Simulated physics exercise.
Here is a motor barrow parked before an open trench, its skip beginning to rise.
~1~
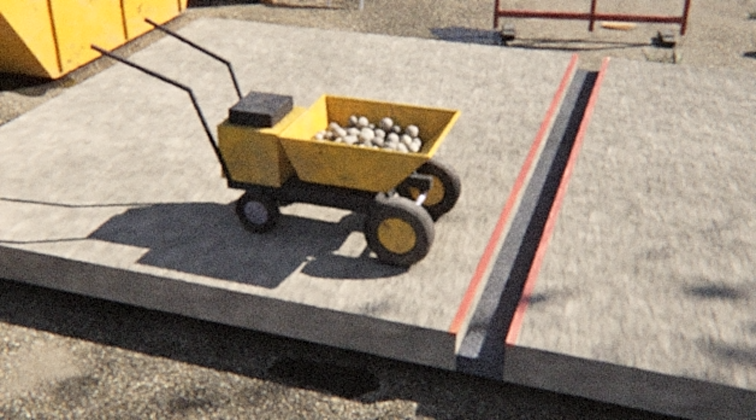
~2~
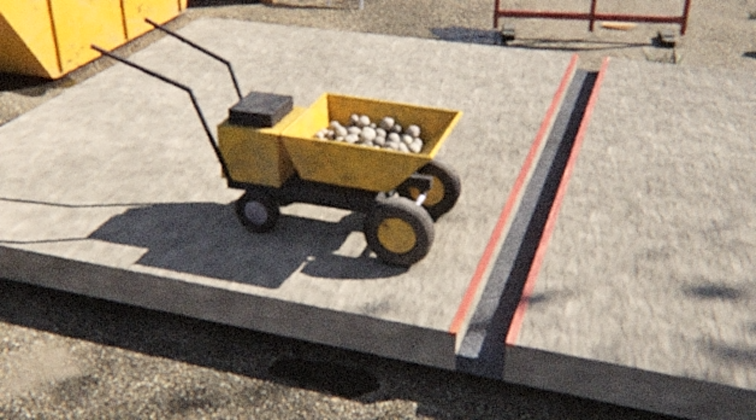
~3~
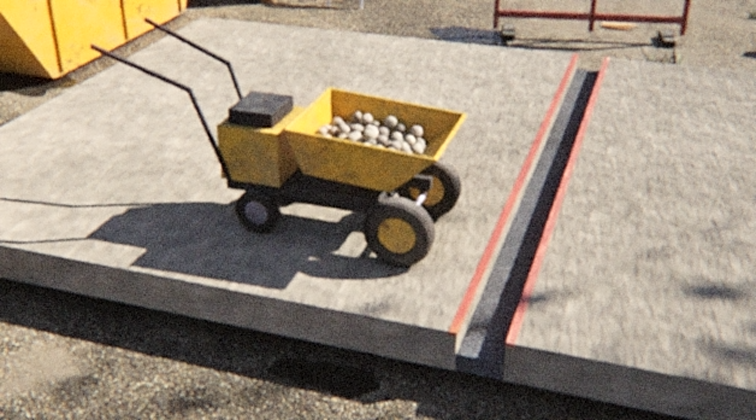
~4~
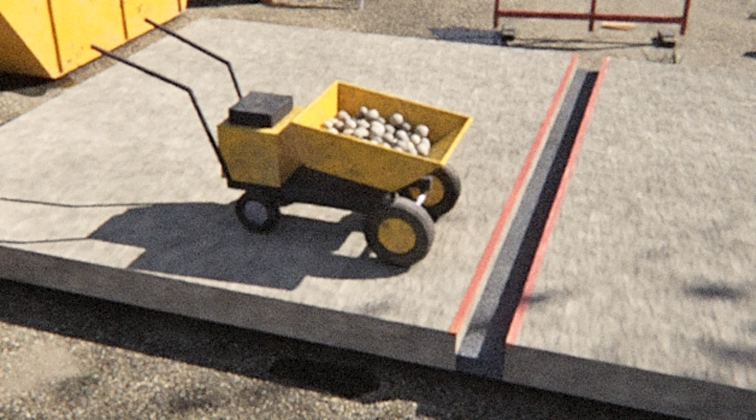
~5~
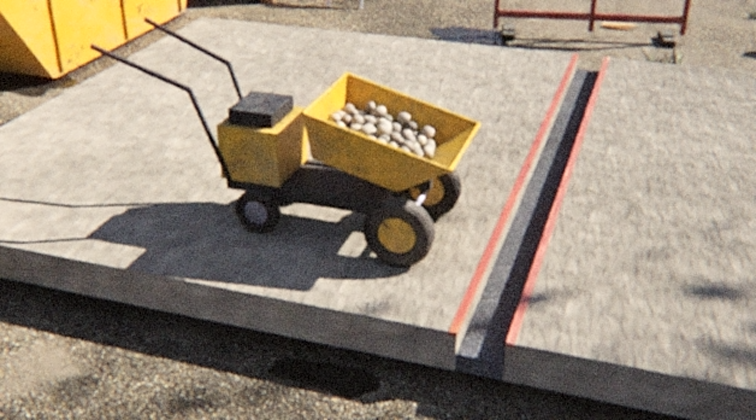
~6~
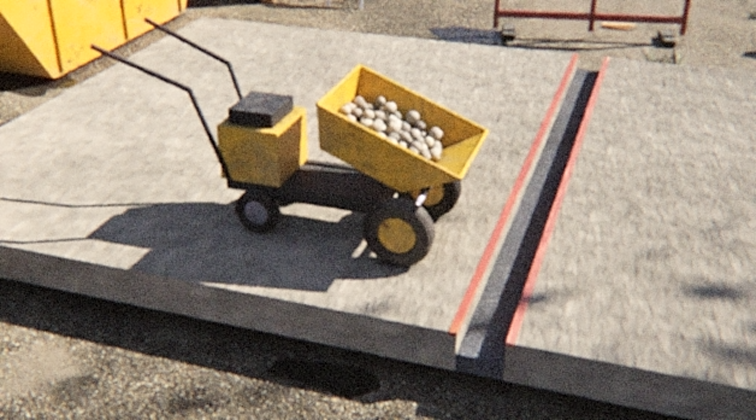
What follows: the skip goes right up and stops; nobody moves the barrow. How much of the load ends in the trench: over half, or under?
Between the edges lies the larger part of the load.
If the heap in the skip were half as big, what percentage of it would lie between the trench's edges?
Some 80 per cent.
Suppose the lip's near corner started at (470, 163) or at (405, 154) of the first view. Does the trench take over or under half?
At the first place the smaller part, at the second over half.
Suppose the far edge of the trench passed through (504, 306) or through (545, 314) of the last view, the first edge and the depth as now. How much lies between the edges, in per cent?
About 40 and 100 per cent.
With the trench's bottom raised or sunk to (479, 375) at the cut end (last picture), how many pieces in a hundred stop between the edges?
Close to 70 per cent.
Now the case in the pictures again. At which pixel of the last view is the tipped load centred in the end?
At about (523, 261).
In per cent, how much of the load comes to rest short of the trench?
About 0 per cent.
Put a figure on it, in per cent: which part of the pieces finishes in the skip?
Near 0 %.
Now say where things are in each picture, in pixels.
Lip of the skip near (428, 158), level; top of the load near (365, 139), river pebbles; first edge of the trench near (467, 300); far edge near (522, 310), the trench under half as wide as the skip, and about half as deep as wide, in the first picture.
Lip of the skip near (430, 158), tipped barely; top of the load near (366, 138), in the second picture.
Lip of the skip near (434, 161), tipped barely; top of the load near (369, 136), in the third picture.
Lip of the skip near (441, 165), tipped a little; top of the load near (349, 126), in the fourth picture.
Lip of the skip near (450, 171), tipped clearly; top of the load near (358, 120), in the fifth picture.
Lip of the skip near (459, 179), tipped clearly; top of the load near (357, 114); first edge of the trench near (467, 300); far edge near (522, 310), in the sixth picture.
Shortly afterwards, skip tipped steeply; the whole lot in the skip.
Next, skip tipped right over; the bulk in the skip; near a quarter in or heaped over the trench; only a few beyond it; only a few falling.
Some moments later, skip tipped right over; only a few in the skip; near two thirds in or heaped over the trench; near a quarter beyond it.
In the end, skip tipped right over; near two thirds in or heaped over the trench; near a quarter beyond it.
